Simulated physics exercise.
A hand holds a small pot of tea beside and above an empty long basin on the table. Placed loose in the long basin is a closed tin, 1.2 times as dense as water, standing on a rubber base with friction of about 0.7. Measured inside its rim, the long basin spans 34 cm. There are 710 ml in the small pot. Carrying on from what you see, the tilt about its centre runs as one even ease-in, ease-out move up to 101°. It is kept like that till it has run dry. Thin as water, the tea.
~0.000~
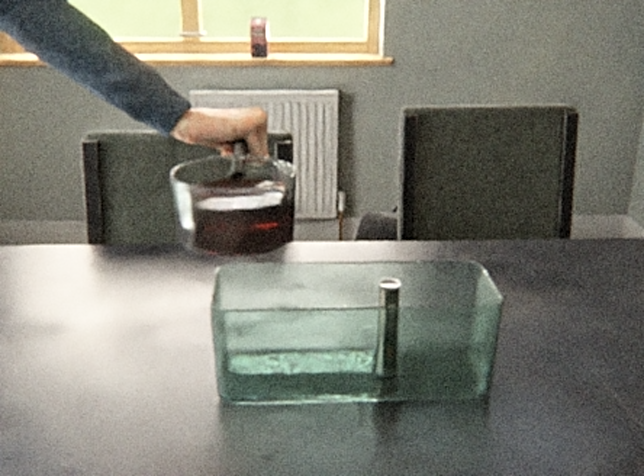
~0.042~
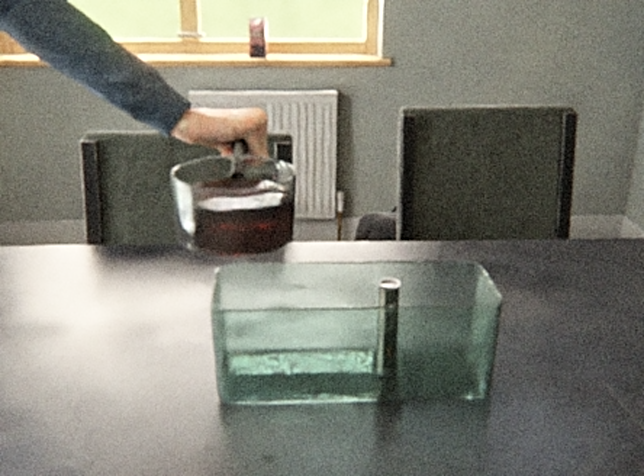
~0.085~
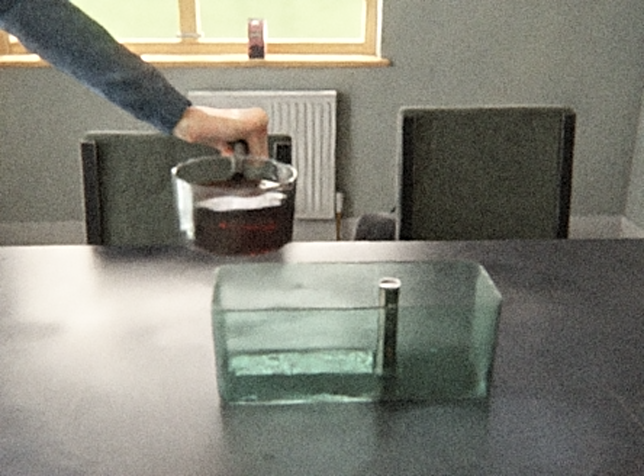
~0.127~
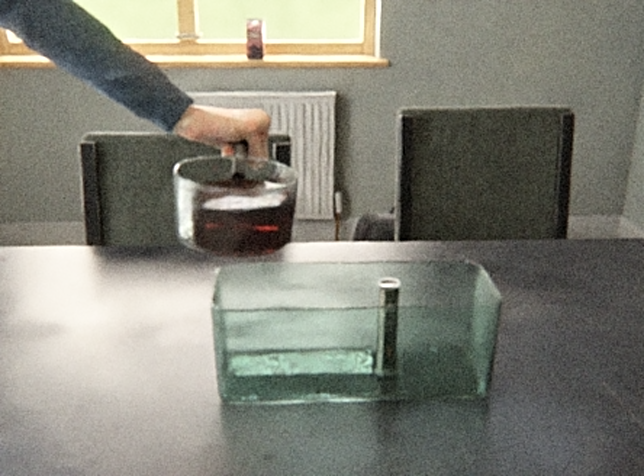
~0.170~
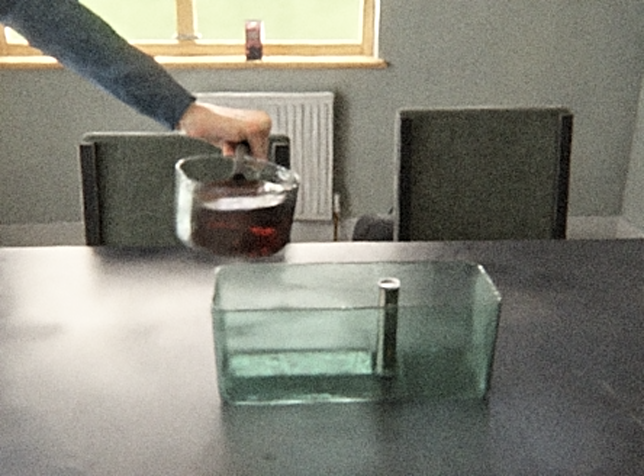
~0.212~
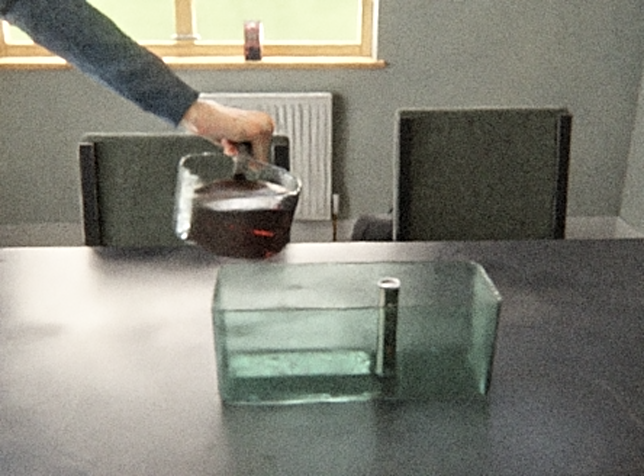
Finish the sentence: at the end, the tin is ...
Standing on its base.
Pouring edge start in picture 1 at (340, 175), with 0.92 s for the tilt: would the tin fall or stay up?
It tumbles.
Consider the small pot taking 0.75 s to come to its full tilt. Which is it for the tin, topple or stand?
The tin stays on its base.
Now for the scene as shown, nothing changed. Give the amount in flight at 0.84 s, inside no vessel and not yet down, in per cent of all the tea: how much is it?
Roughly 8 %.
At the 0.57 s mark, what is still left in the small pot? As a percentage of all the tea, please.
About 68 percent.
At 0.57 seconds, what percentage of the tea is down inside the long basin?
7 %, roughly.
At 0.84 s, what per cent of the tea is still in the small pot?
About 16 percent.
After 0.57 s the tilt is 70° and 67 per cent is still to pour; the tin stands where it began.
After 0.84 s the tilt is 99° and 16 per cent is still to pour; the tin stands where it began.
After 1.12 s the tilt is 101° and 2 per cent is still to pour; the tin stands where it began.
After 1.42 s the tilt is 101° and 0 per cent is still to pour; the tin stands where it began.
In the end the tin stands where it began.
